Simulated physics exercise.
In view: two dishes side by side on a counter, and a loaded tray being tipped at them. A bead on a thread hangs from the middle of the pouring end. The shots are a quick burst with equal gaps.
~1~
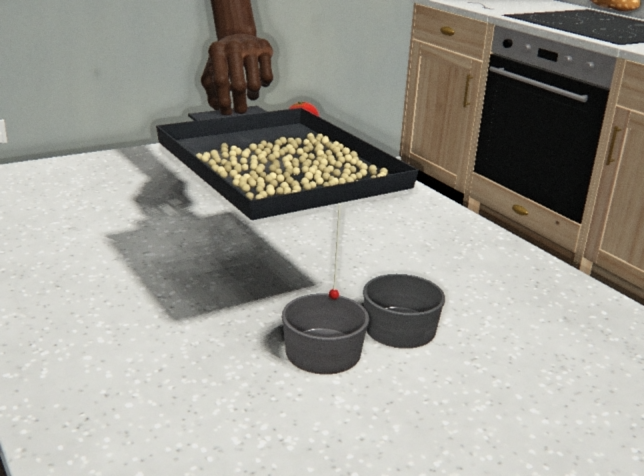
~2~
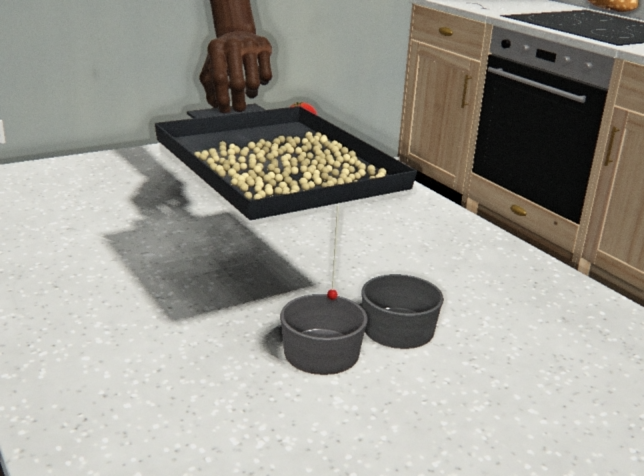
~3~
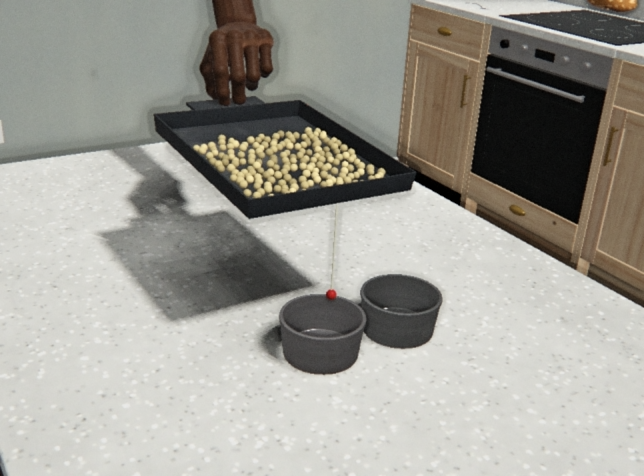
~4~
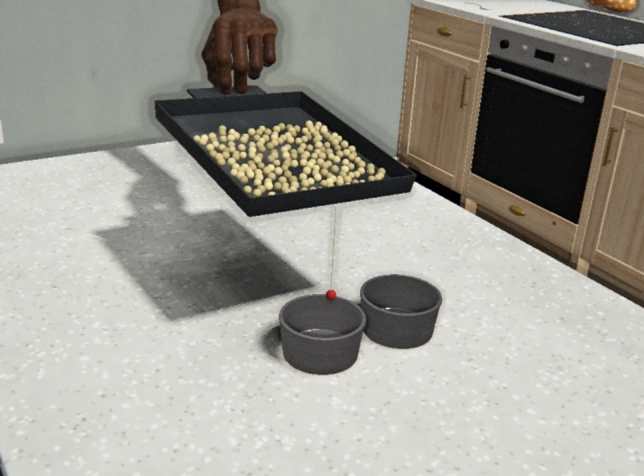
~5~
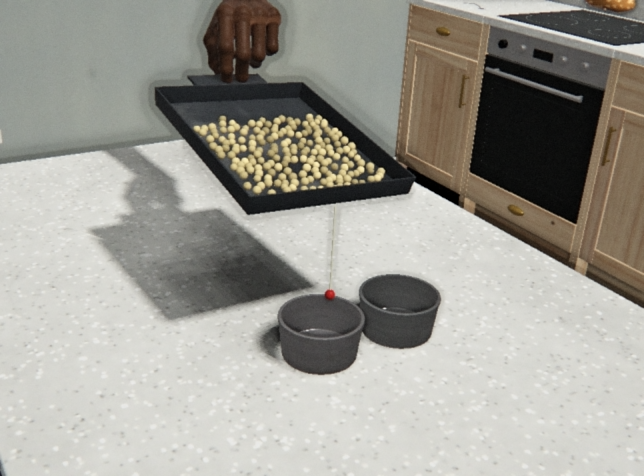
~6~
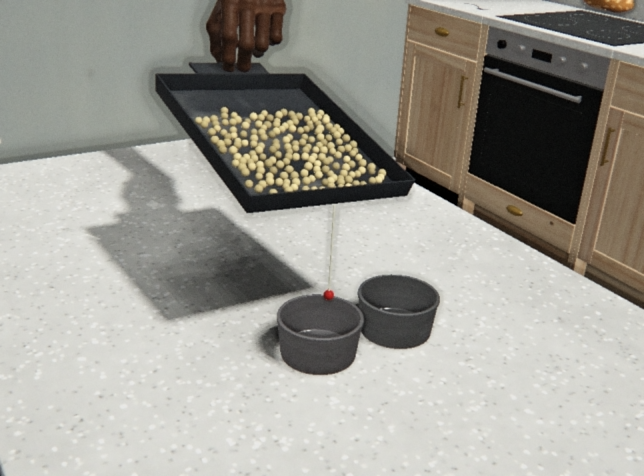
Dark tray of pale soya beans tilting gradually above two grey dishes on a speckled counter, a hand raising its far end.
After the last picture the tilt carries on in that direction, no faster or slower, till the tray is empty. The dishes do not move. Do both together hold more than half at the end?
Together they catch over half.
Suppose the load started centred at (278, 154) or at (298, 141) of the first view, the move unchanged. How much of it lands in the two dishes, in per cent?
In turn 70 and 80 in a hundred.
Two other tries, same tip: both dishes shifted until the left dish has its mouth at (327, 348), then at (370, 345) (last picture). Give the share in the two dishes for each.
In turn 50 and 30 in a hundred.
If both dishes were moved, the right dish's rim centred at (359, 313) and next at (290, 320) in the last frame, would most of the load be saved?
In turn: Not half; less than half.
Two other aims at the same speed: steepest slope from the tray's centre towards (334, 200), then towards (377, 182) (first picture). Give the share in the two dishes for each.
In turn 10 and 80 in a hundred.
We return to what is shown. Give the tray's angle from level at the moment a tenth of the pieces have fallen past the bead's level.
At some 105 degrees.
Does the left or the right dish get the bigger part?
The winner is the right-hand dish.
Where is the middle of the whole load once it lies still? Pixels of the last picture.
At about (400, 331).
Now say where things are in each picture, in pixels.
The first picture shows corners of the pouring end (252, 200) and (416, 169), level; middle of the load (295, 165), soya beans; left dish (347, 351); right dish (427, 326); bead on its thread (334, 294).
The second picture shows corners of the pouring end (251, 200) and (414, 170), level; middle of the load (294, 164).
The third picture shows corners of the pouring end (250, 198) and (413, 172), tipped barely, lowest at the right corner; middle of the load (293, 161).
The fourth picture shows corners of the pouring end (251, 197) and (414, 174), tipped a little, lowest at the right corner; middle of the load (294, 156).
The fifth picture shows corners of the pouring end (251, 195) and (413, 176), tipped a little, lowest at the right corner; middle of the load (294, 152).
The sixth picture shows corners of the pouring end (252, 194) and (413, 179), tipped a little, lowest at the right corner; middle of the load (295, 148); left dish (342, 352); right dish (421, 327).
Just after the last frame, tray tipped steeply; every one on the tray.
A moment on, tray tipped right over; almost all on the tray; just a few in the right dish; just a few outside both; just a few in the air.
Further on, tray tipped past a quarter turn; just a few in the left dish; roughly two thirds in the right dish; roughly a third outside both.
When it is over, tray tipped past a quarter turn; just a few in the left dish; roughly two thirds in the right dish; roughly a third outside both.
